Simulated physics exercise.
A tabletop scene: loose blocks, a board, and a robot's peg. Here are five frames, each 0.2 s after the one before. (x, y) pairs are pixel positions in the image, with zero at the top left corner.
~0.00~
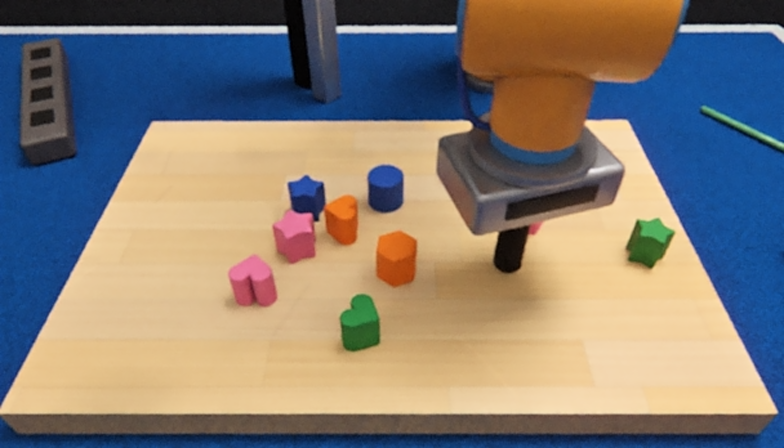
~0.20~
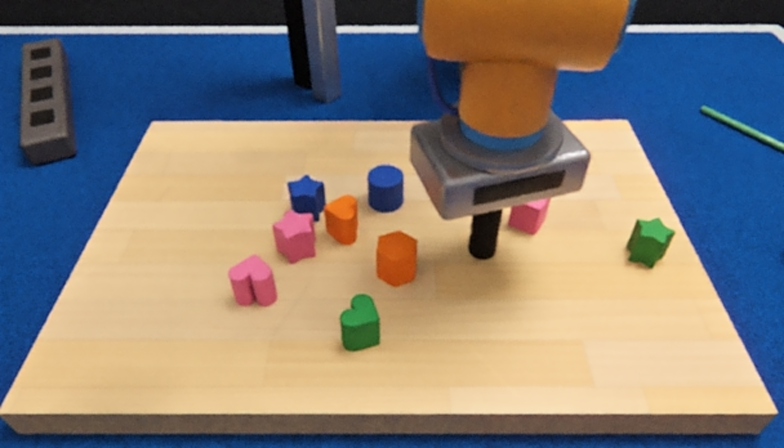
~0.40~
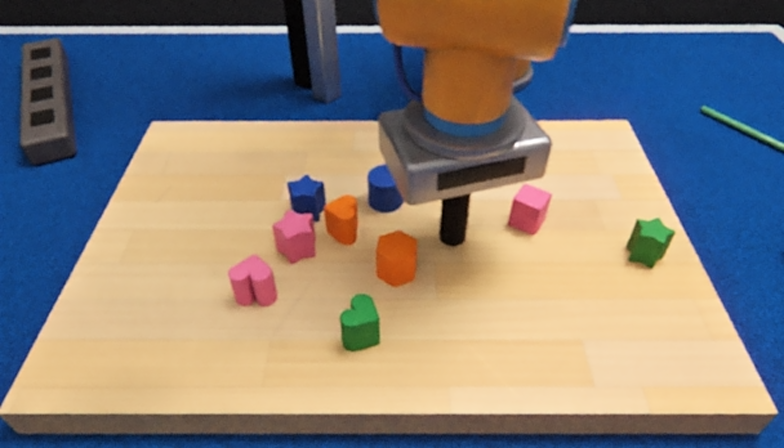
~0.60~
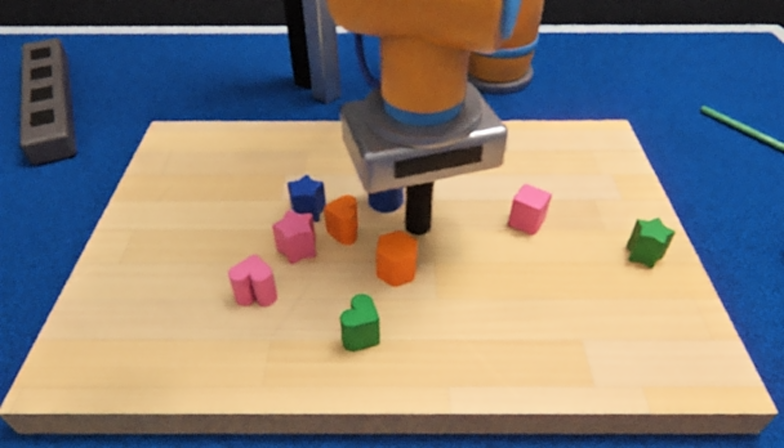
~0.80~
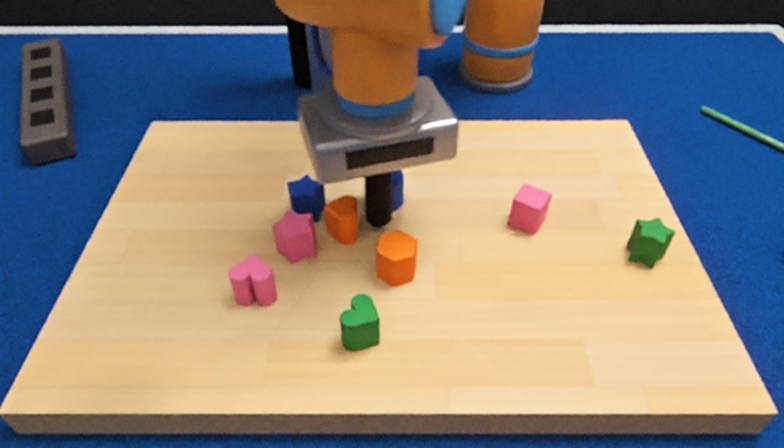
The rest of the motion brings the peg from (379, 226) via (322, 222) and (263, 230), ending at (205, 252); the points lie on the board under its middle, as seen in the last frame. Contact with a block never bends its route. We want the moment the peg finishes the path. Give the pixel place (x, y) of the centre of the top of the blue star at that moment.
I expect it at (282, 181).
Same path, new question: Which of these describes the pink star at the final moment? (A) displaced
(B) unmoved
My answer is option A.
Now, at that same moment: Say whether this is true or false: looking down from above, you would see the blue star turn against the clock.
It is false.
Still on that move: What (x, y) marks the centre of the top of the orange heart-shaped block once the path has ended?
(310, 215)
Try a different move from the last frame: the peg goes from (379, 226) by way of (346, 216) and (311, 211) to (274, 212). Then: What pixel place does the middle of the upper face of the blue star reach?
That would be at about pixel (244, 182).
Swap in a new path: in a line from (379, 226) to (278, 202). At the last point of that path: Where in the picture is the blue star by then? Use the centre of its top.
When the path ends, it will be at (247, 175).
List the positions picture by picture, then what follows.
The first frame shows lower end of the peg at (507, 263), tops of blocks, pink star at (294, 223), blue star at (305, 186), orange heart-shaped block at (343, 206), blue disc at (386, 175).
The second frame shows peg at (482, 250), blocks as before.
The third frame shows peg at (452, 237), blocks as before.
The fourth frame shows peg at (418, 226), blocks as before.
The fifth frame shows peg at (379, 219), pink star at (294, 223), blue star at (305, 186), orange heart-shaped block at (343, 206), blue disc partly hidden.
On the path given first. One third of the way, peg at (321, 214); pink star at (283, 227), turned 20° anticlockwise; blue star at (299, 185), turned 20° clockwise; orange heart-shaped block at (313, 213), turned 85° anticlockwise.
Two thirds of the way, peg at (261, 223); pink star at (279, 229), turned 30° anticlockwise; blue star at (282, 181), turned 70° clockwise; orange heart-shaped block at (309, 213), turned 105° anticlockwise.
At the end, peg at (203, 245); pink star at (279, 229), turned 30° anticlockwise; blue star at (282, 181), turned 70° clockwise; orange heart-shaped block at (309, 213), turned 105° anticlockwise; blue disc not moved.
